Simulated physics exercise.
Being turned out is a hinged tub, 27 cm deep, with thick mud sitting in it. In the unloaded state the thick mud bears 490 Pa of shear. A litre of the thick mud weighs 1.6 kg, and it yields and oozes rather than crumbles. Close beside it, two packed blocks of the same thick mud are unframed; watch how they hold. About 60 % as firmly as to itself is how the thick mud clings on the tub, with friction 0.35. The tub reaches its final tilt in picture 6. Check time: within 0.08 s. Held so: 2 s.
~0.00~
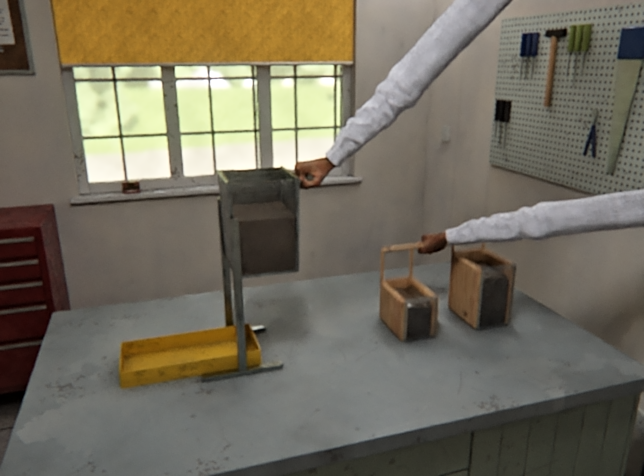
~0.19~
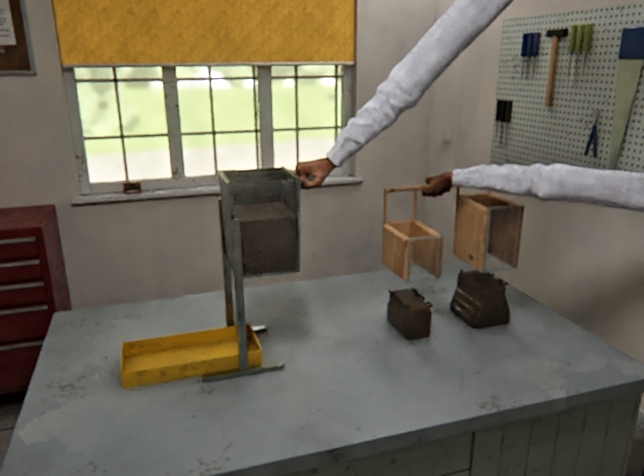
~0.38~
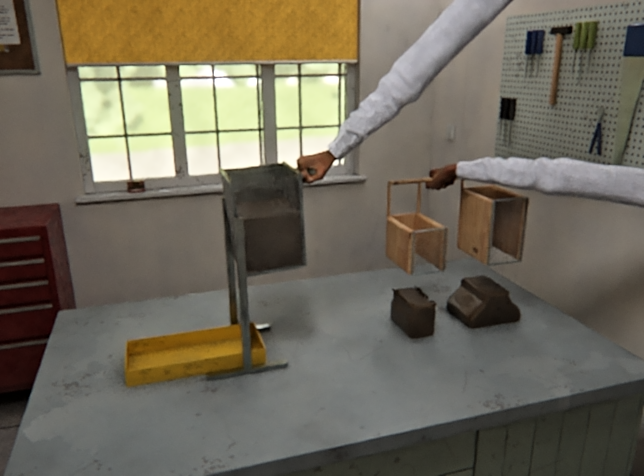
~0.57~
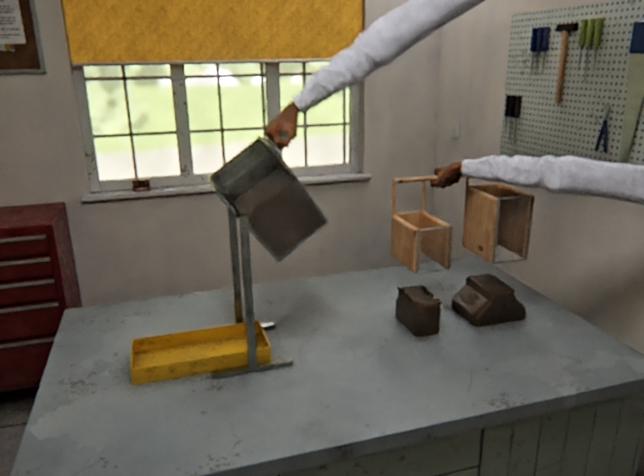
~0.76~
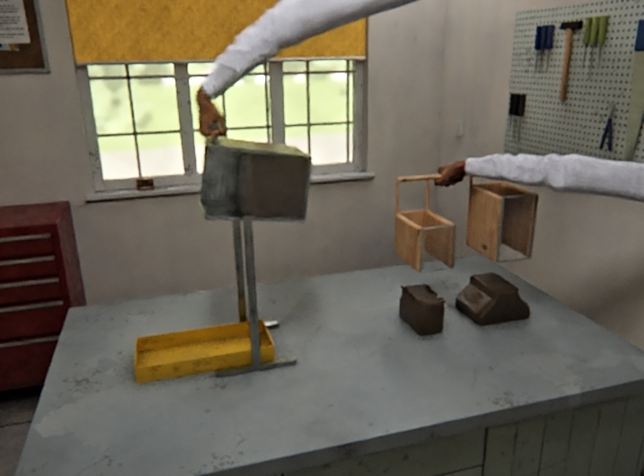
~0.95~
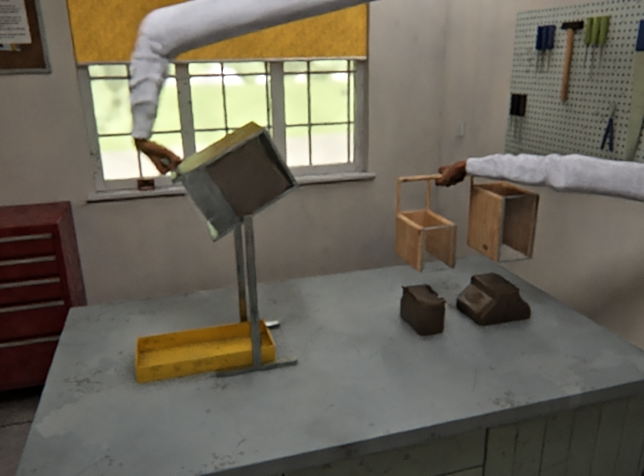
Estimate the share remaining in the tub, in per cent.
Roughly 0 per cent remains in the tub.
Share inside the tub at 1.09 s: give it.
I'd put it close to 90 %.
After 1.09 s, the tub is at 118 degrees and holds 92 %.
After 1.26 s, the tub is at 118 degrees and holds 25 %.
After 1.43 s, the tub is at 118 degrees and holds 0 %.
After 1.60 s, the tub is at 118 degrees and holds 0 %.
After 2.95 s, the tub is at 118 degrees and holds 0 %.
